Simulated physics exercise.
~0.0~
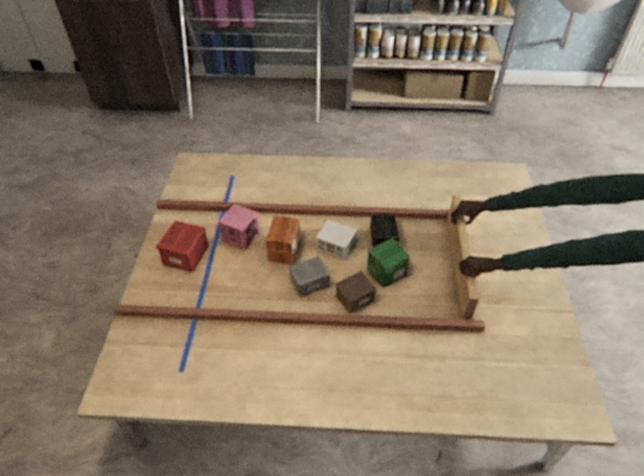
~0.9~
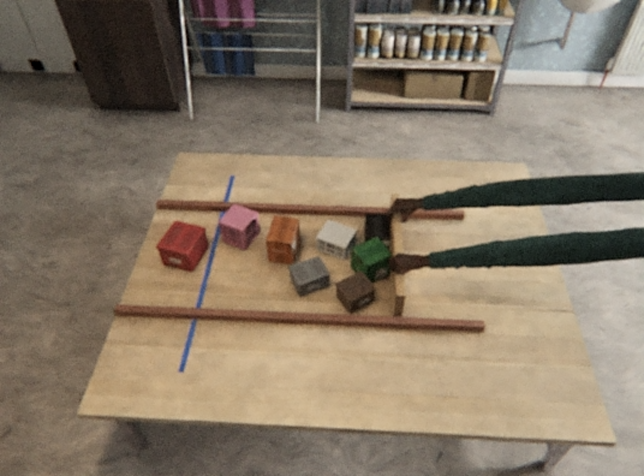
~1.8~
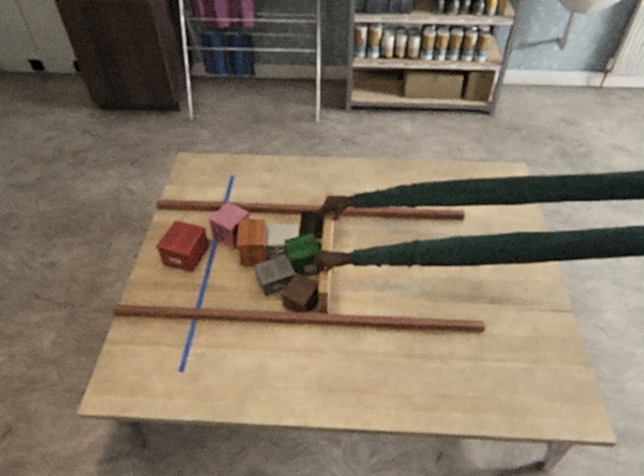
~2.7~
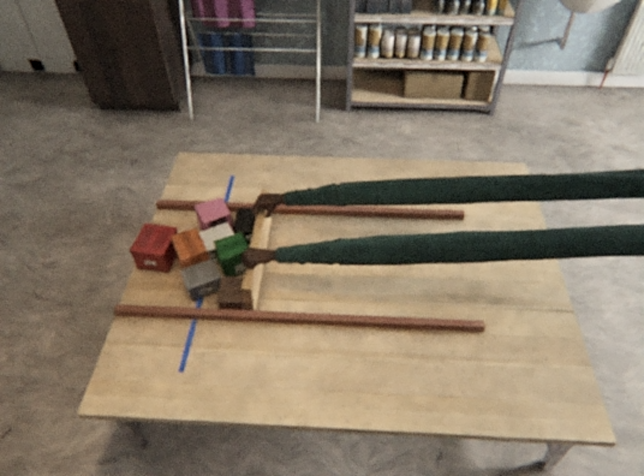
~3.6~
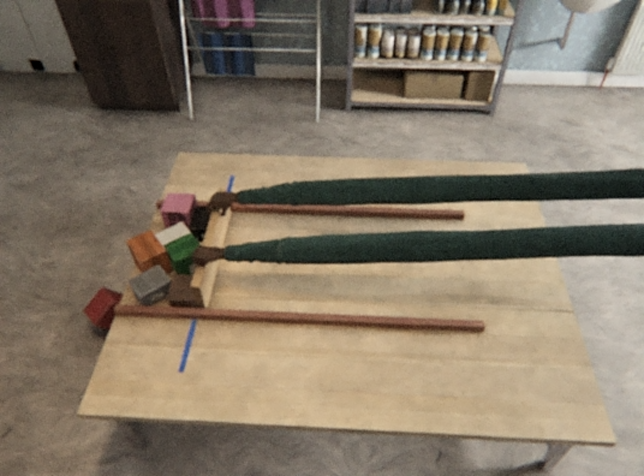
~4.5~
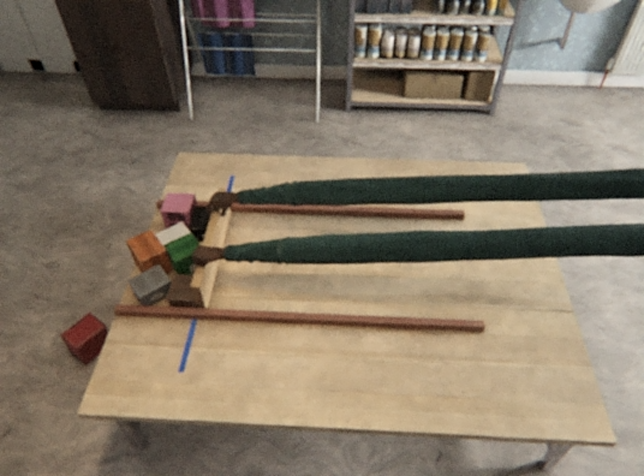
Two hands slide a plank left, crowding colorful boxes together until the red one falls off.
